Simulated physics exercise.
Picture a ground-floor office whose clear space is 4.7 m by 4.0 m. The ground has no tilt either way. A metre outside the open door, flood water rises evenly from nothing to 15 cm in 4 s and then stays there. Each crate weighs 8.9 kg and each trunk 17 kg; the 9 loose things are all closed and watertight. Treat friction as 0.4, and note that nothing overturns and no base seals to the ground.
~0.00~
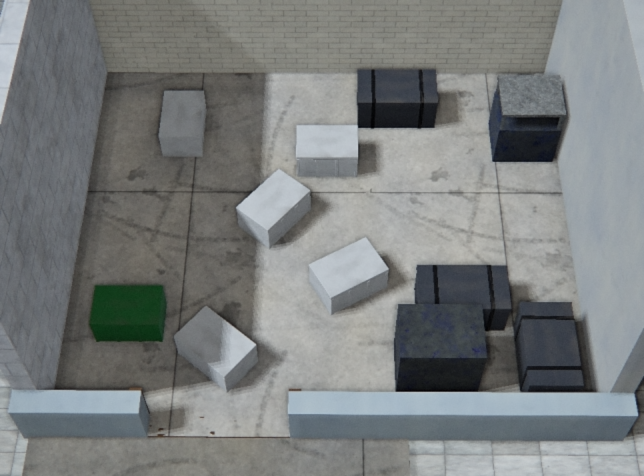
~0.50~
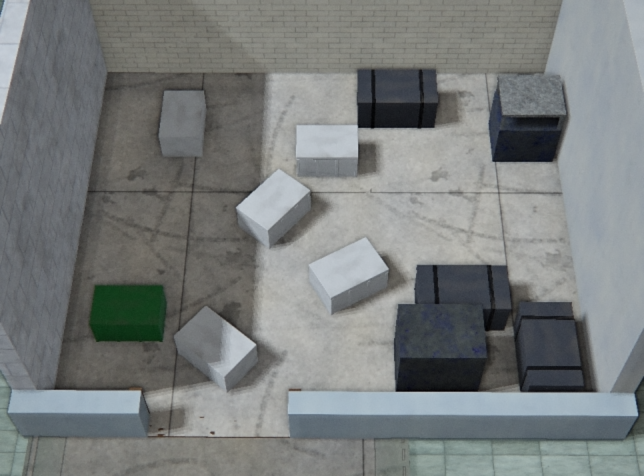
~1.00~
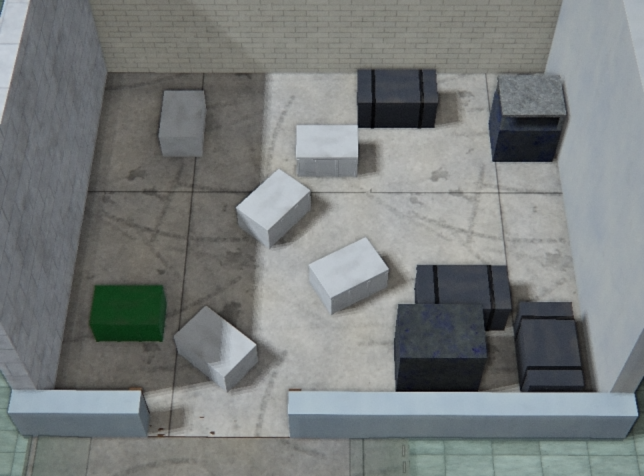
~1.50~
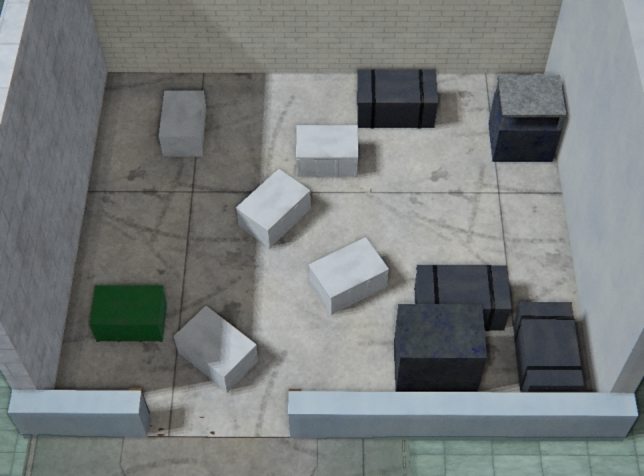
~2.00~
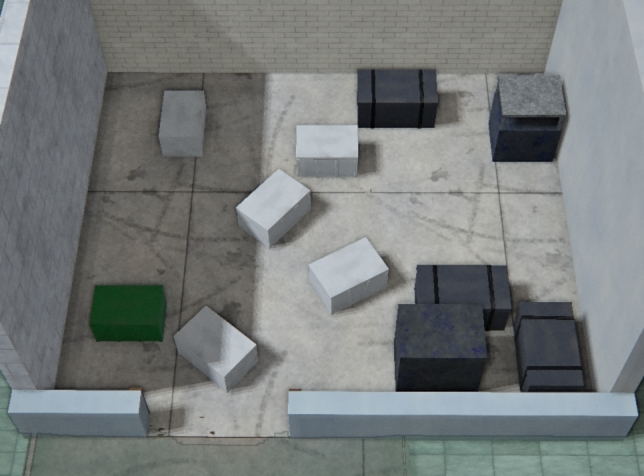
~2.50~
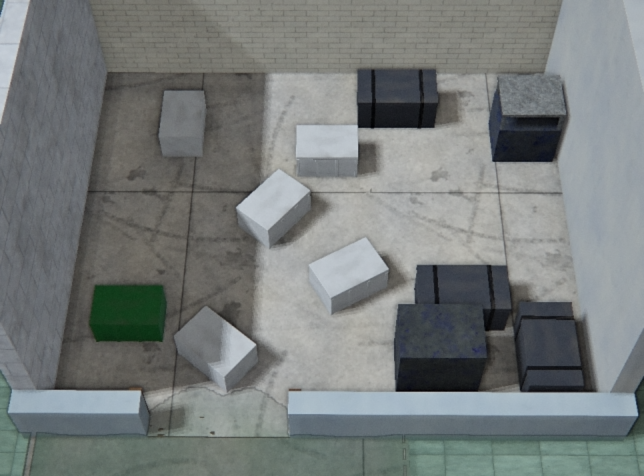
In a walled room with an open doorway, white boxes, dark crates and a green crate all stayed still while shallow greenish water spread over the ground outside, then crept just inside through the gap.
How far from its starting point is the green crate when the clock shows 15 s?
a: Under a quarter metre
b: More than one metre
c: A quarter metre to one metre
b, more than one metre.
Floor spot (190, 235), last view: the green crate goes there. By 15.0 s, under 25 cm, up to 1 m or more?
Here it heads a good way off.
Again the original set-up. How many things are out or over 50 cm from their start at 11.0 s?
The number I get is 4.
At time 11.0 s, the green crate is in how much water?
I'd say around 10 cm.
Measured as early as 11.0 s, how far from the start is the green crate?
Some 250 cm from the start.
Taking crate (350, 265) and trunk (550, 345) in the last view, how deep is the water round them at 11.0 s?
Some 3 cm at the first, some 2 cm at the second.
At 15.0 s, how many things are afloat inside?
I get 9.
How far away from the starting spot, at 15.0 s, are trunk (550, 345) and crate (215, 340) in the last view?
Respectively 20 and 300 cm.
After 3.5 s the green crate is near (126, 305), 0.0 m from its start, aground; 0 afloat.
After 6.8 s the green crate is near (96, 209), 1.1 m from its start, aground; 1 afloat.
After 11.0 s the green crate is near (130, 79), 2.6 m from its start, afloat; 6 afloat.
After 15.0 s the green crate is near (130, 80), 2.6 m from its start, afloat; 9 afloat.
